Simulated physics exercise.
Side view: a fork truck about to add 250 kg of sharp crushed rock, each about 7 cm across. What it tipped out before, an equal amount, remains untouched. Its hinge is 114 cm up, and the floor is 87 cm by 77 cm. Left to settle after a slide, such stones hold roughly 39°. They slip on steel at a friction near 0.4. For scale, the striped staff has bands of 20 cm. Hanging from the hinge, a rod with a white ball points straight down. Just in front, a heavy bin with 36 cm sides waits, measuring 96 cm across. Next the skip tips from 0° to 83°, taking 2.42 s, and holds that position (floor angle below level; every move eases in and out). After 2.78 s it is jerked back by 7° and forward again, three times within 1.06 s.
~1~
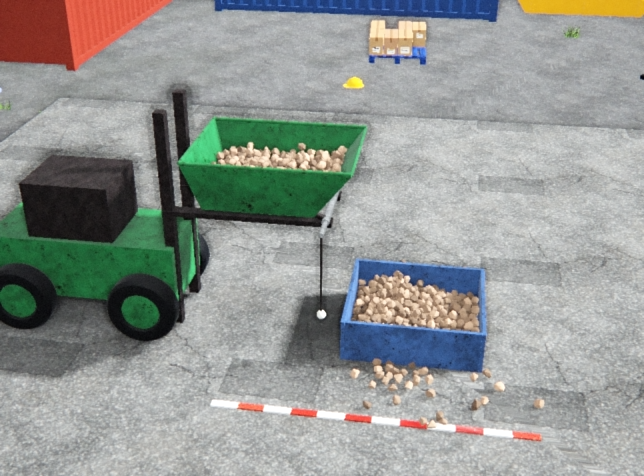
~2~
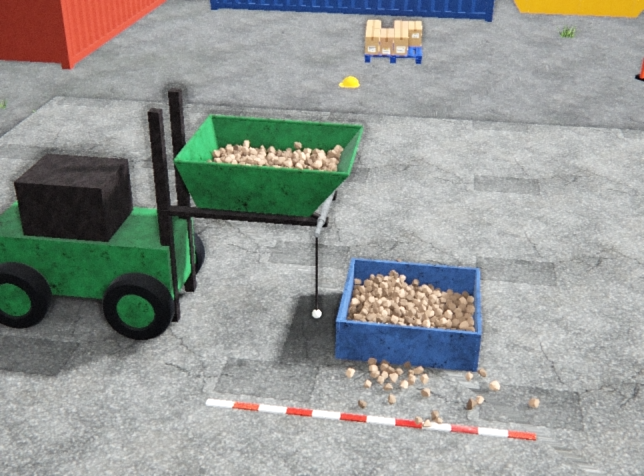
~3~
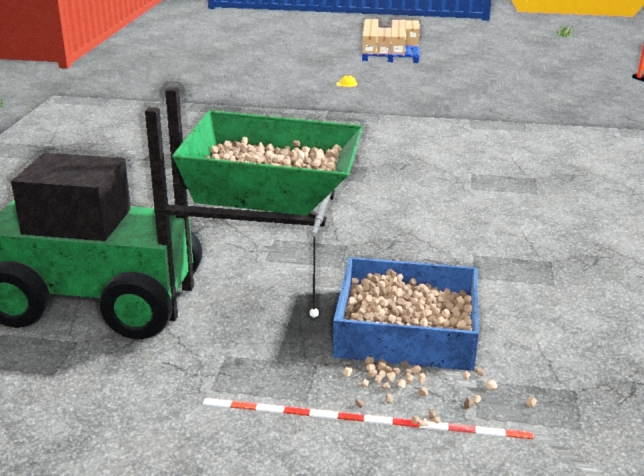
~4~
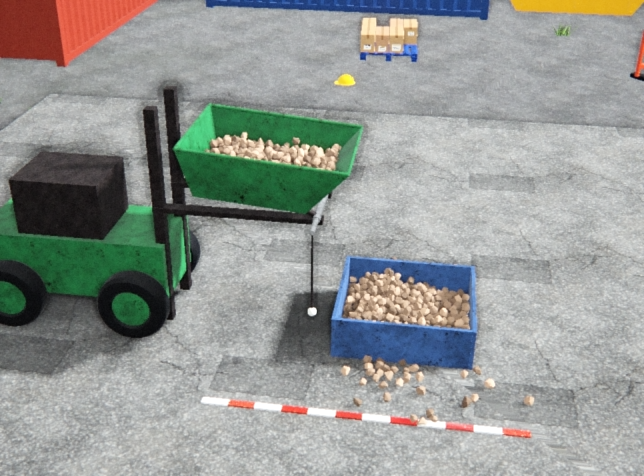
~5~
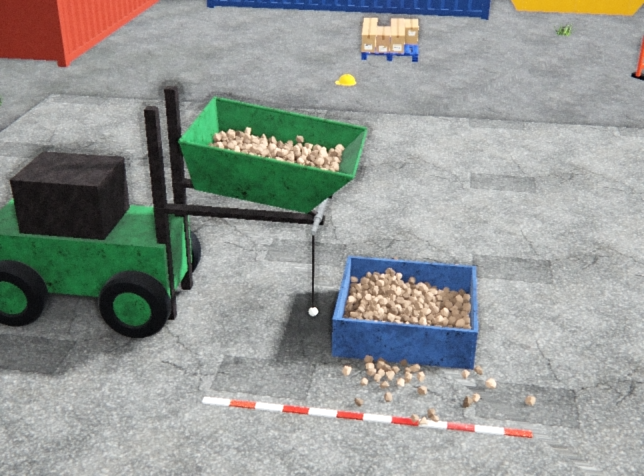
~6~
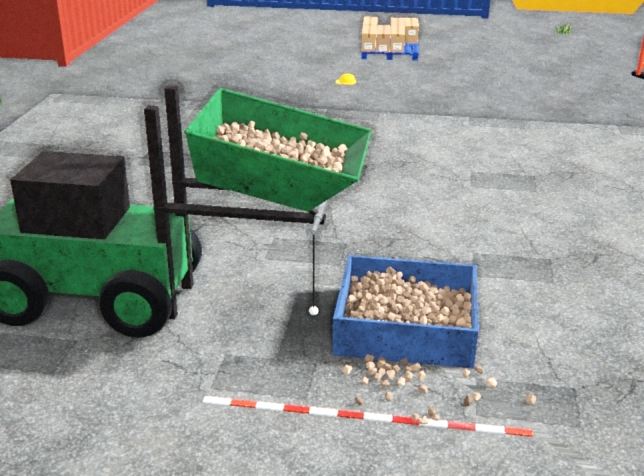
On a cracked grey concrete yard, seen from the side and slightly above, red, blue and yellow containers and a small loaded pallet stand at the back. A green fork truck on the left holds up a green skip of light brown stones beside a blue bin of similar stones, some scattered near a red-and-white staff. The view shifts very slightly, and the skip gradually tilts, its left side rising.
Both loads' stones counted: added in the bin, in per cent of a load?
85 per cent.
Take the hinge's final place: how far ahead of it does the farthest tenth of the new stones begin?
About 120 cm.
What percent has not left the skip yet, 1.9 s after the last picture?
Reading: Near 35 % of the load.
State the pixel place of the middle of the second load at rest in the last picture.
(438, 303).
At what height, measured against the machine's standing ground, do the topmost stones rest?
Top of heap: Approx. 52 cm above ground level.
Then, 1.2 s after the last picture the floor is at 70°; in per cent of one load, 100 in the skip, 90 in the bin, 10 beside or beyond the bin; the foremost stones are at (481, 361).
Then, 1.9 s after the last picture the floor is at 83°; in per cent of one load, 37 in the skip, 145 in the bin, 18 beside or beyond the bin; the foremost stones are at (486, 358).
Then, 3.7 s after the last picture the floor is at 83°; in per cent of one load, 0 in the skip, 175 in the bin, 25 beside or beyond the bin; the foremost stones are at (544, 375).
Then, 6.1 s after the last picture the floor is at 83°; in per cent of one load, 0 in the skip, 175 in the bin, 25 beside or beyond the bin; the foremost stones are at (544, 375). Net gain in the bin, 85.
